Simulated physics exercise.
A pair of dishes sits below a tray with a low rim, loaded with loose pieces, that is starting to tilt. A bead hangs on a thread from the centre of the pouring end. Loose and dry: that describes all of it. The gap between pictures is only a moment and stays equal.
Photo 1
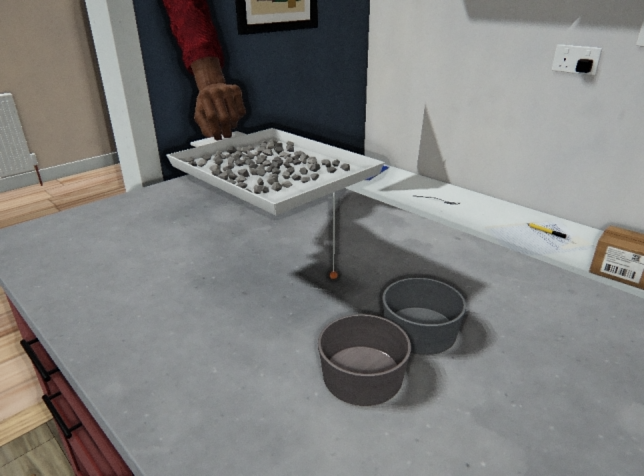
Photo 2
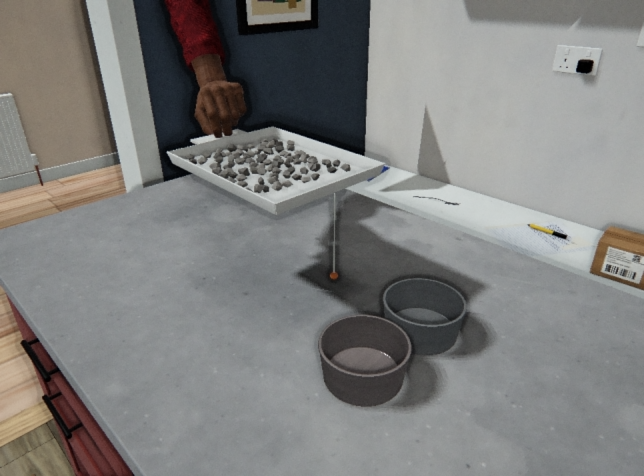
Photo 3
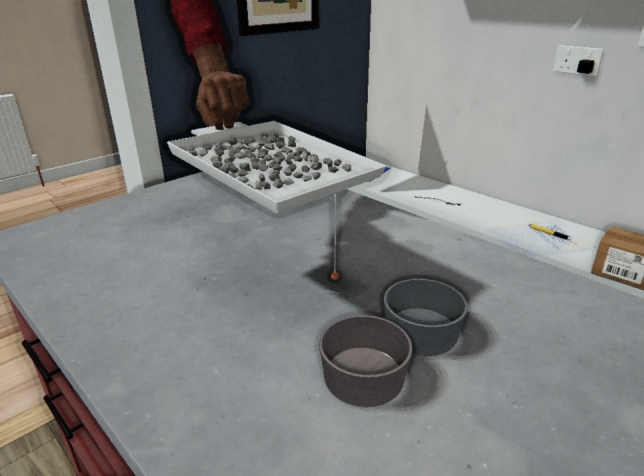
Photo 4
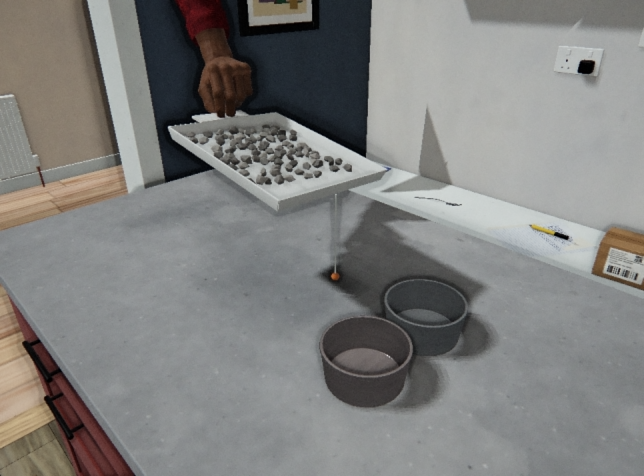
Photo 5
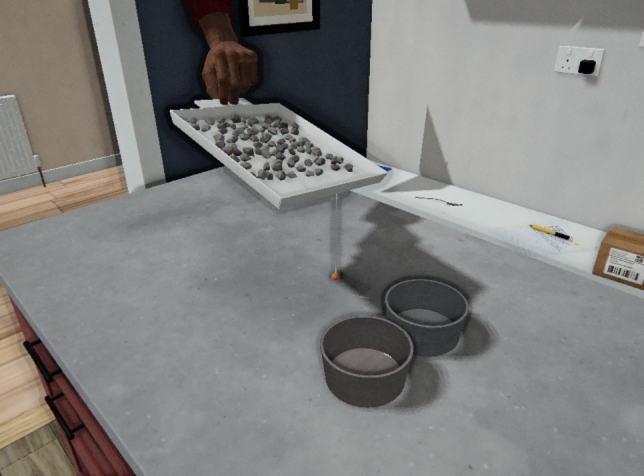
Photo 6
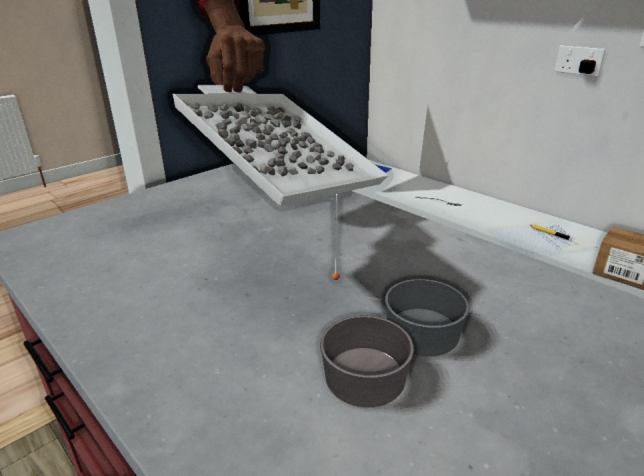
A hand gradually tilting a white tray of small grey pieces above a grey worktop, with two round dishes standing still below.
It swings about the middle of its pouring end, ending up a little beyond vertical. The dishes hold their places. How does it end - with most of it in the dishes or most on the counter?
It ends with most on the counter.
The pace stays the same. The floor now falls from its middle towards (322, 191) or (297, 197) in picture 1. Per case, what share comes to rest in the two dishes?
About 20 % and about 0 %.
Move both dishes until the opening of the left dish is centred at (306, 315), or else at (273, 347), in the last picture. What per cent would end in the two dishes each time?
60 and 10 in a hundred.
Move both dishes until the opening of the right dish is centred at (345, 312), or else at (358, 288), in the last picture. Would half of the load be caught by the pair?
Taking the tries in order: A minor share, followed by a minor share.
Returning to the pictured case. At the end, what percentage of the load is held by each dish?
For the left dish 0 %, for the right dish 10 %.
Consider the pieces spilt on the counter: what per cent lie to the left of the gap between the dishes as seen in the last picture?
My estimate is some 60 per cent.
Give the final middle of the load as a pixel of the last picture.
Last view, resting centre - approx. (388, 298).
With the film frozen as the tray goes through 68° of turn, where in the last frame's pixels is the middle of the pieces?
The load is centred near (368, 184).
Soon, tray tipped steeply; most on the tray; about a quarter in the air.
A while on, tray tipped past a quarter turn; a stray few on the tray; a small part in the right dish; most outside both; about a quarter in the air.
Towards the end, tray tipped past a quarter turn; a small part in the right dish; nearly all outside both.
Finally, tray tipped past a quarter turn; none in the left dish; a small part in the right dish; nearly all outside both.
